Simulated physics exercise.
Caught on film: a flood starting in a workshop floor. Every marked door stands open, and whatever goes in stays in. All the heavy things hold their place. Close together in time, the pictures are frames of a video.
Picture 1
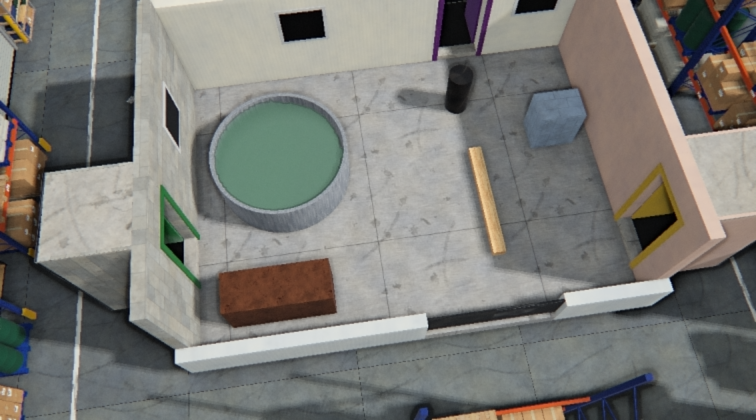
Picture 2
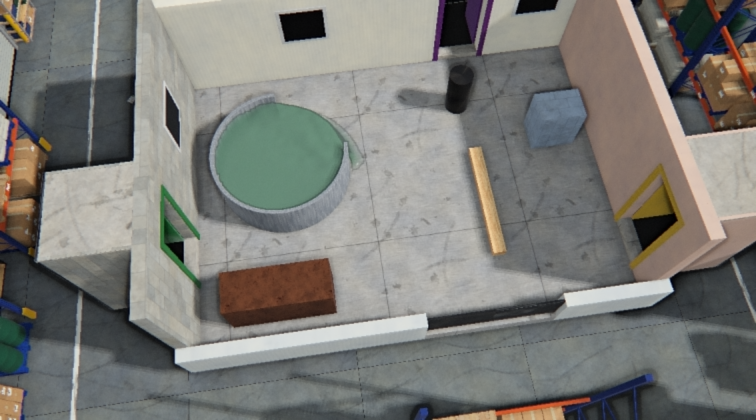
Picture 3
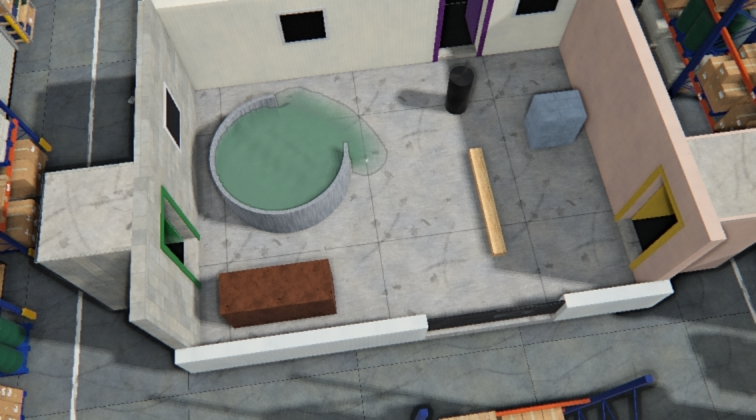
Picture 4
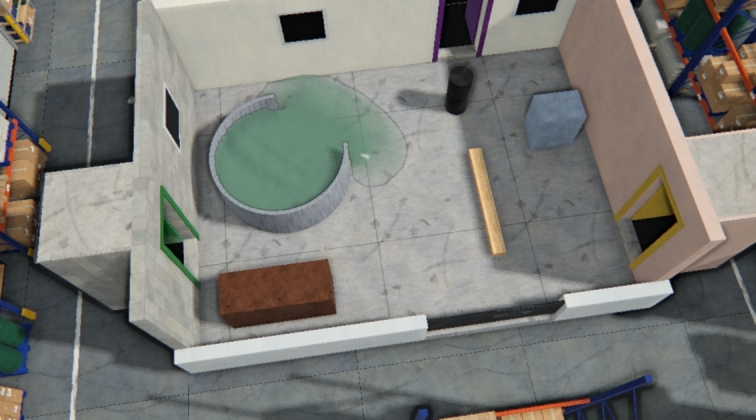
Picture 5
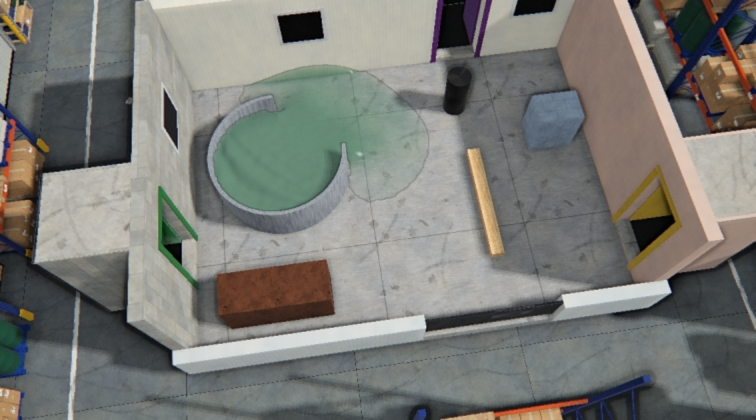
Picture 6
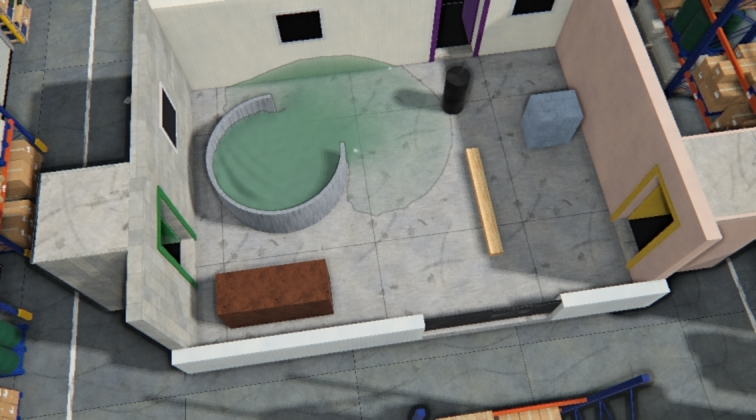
The clip shows a round tank of green water in a walled room; a gap opens on its far side and water pours out, spreading across the floor toward the back wall and to the right in a widening pool.
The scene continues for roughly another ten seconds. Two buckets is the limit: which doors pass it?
At the end, purple door: Over two pails. Green door: Two pails at most. Yellow door: Two pails at most.
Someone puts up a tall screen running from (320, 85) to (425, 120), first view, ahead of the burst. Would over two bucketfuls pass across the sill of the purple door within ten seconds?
Purple: Within bounds.
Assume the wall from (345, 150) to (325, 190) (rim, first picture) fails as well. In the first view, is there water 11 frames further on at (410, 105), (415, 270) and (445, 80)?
Bone-dry, submerged, bone-dry.
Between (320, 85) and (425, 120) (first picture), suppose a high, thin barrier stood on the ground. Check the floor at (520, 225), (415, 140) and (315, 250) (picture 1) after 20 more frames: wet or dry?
First soaked, then soaked, then spared.
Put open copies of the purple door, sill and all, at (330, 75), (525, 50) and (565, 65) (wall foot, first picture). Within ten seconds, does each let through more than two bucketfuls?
Exceeds it; exceeds it; exceeds it.
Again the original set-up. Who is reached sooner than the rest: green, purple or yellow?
I'd say the purple-painted one.
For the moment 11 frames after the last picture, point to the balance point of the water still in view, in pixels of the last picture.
I'd point to (361, 127).
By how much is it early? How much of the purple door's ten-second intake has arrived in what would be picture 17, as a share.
Close to 15 out of every hundred.
A moment on, water covers 30 % of the floor; the purple door under two buckets in, the green door not reached, the yellow door not reached.
Next, water covers 40 % of the floor; the purple door under two buckets in, the green door not reached, the yellow door not reached.
Then, water covers 65 % of the floor; the purple door over two buckets in, the green door wet at the sill, nothing in, the yellow door wet at the sill, nothing in.
Later, water covers 95 % of the floor; the purple door far over two buckets in, the green door wet at the sill, nothing in, the yellow door under two buckets in.
In the end, water covers 95 % of the floor; the purple door far over two buckets in, the green door under two buckets in, the yellow door under two buckets in.
